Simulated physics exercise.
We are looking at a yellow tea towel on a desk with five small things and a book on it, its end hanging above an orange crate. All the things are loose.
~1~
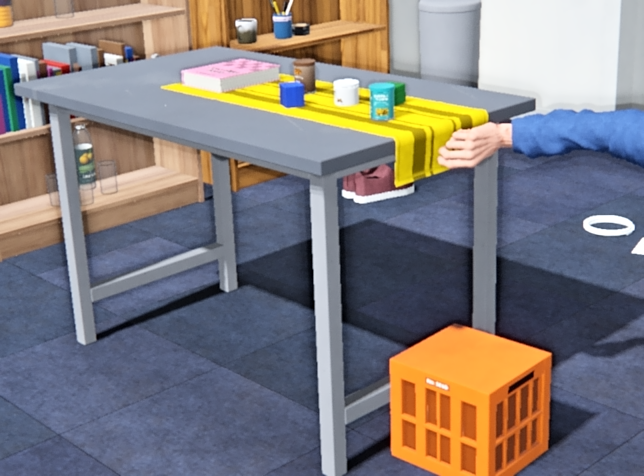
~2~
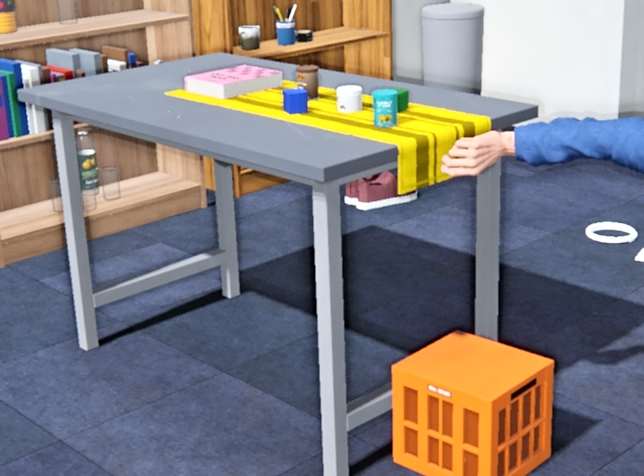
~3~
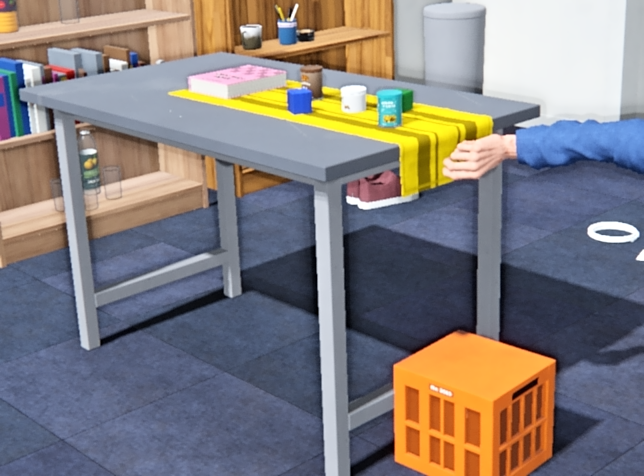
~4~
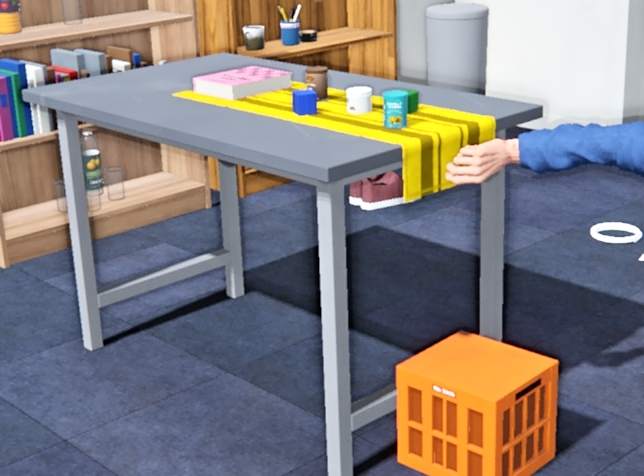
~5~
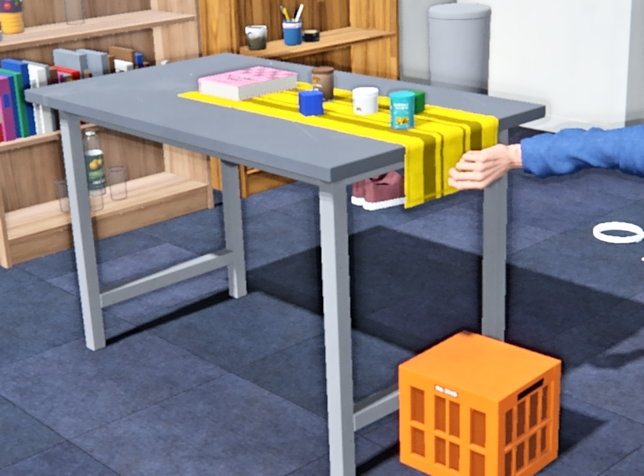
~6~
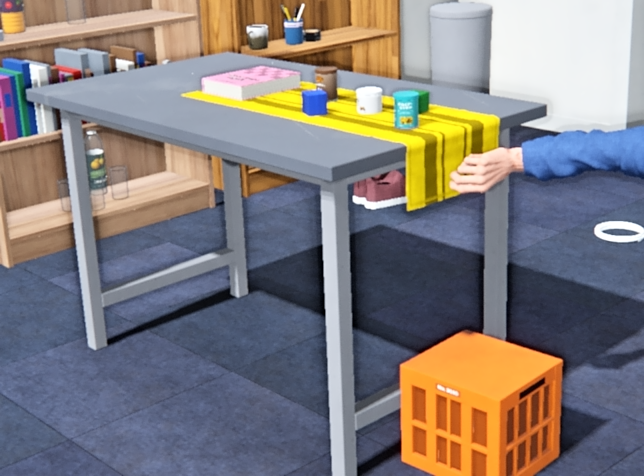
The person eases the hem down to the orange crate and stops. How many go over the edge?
The answer is four.
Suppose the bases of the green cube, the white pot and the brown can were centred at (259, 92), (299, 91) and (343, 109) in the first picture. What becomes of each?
The green cube stays on; the white pot keeps its place on top; the brown can drops off.
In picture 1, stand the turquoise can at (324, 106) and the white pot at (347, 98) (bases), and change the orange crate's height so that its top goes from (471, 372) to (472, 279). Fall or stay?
The turquoise can holds on; the white pot holds on.
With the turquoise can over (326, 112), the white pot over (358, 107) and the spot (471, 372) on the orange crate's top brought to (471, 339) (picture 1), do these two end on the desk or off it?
The turquoise can tumbles off, the white pot falls.
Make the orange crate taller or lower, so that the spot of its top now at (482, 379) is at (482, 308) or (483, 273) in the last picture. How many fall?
It would be 2 and 1.
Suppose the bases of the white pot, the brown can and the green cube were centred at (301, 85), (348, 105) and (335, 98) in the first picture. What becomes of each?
The white pot survives; the brown can tumbles off; the green cube is carried off.
Soon after, hem near (456, 239); turquoise can gone.
Then, hem near (458, 304); turquoise can and green cube gone.
Further on, hem on the crate; turquoise can, green cube, white pot and blue cube gone.
At rest, hem on the crate; turquoise can, green cube, white pot and blue cube gone. Over the edge go four.
